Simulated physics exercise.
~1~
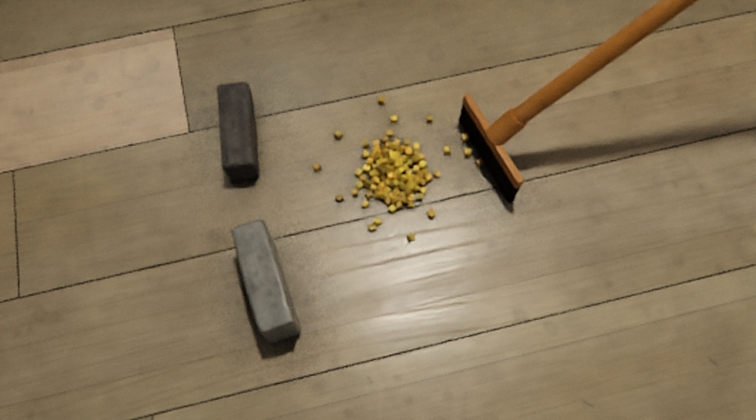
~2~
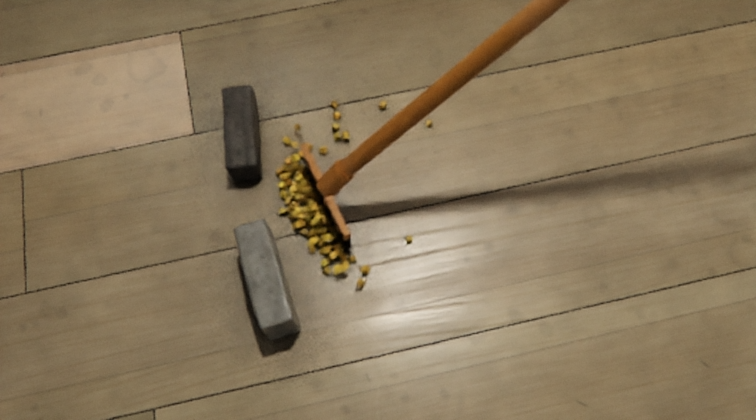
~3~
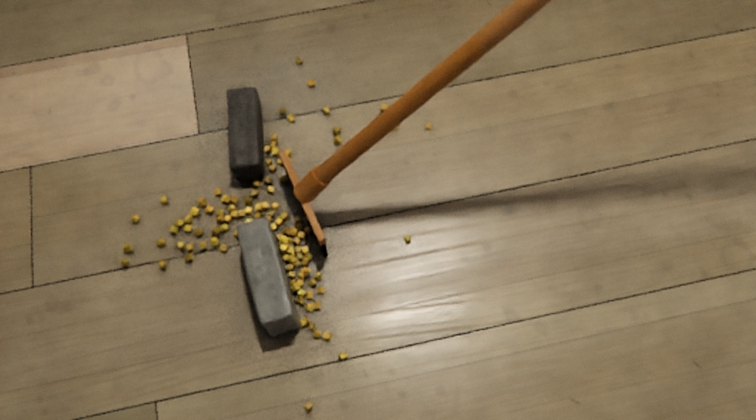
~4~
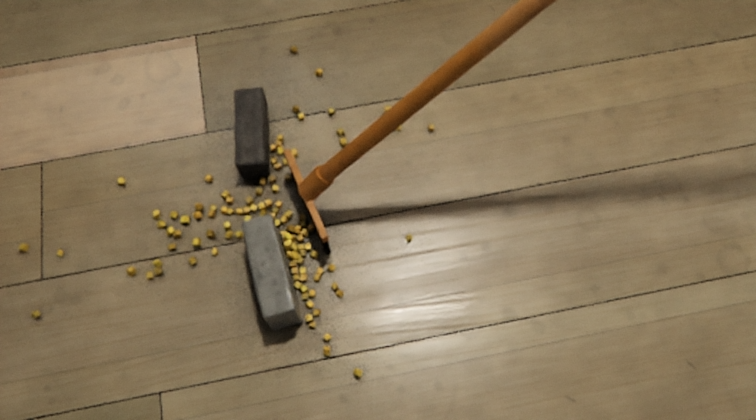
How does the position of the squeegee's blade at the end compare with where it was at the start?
At the start the blade stands to the right of the heap of yellow bits, well away from the blocks. By the end it is further left and slightly lower, resting close to the two blocks.
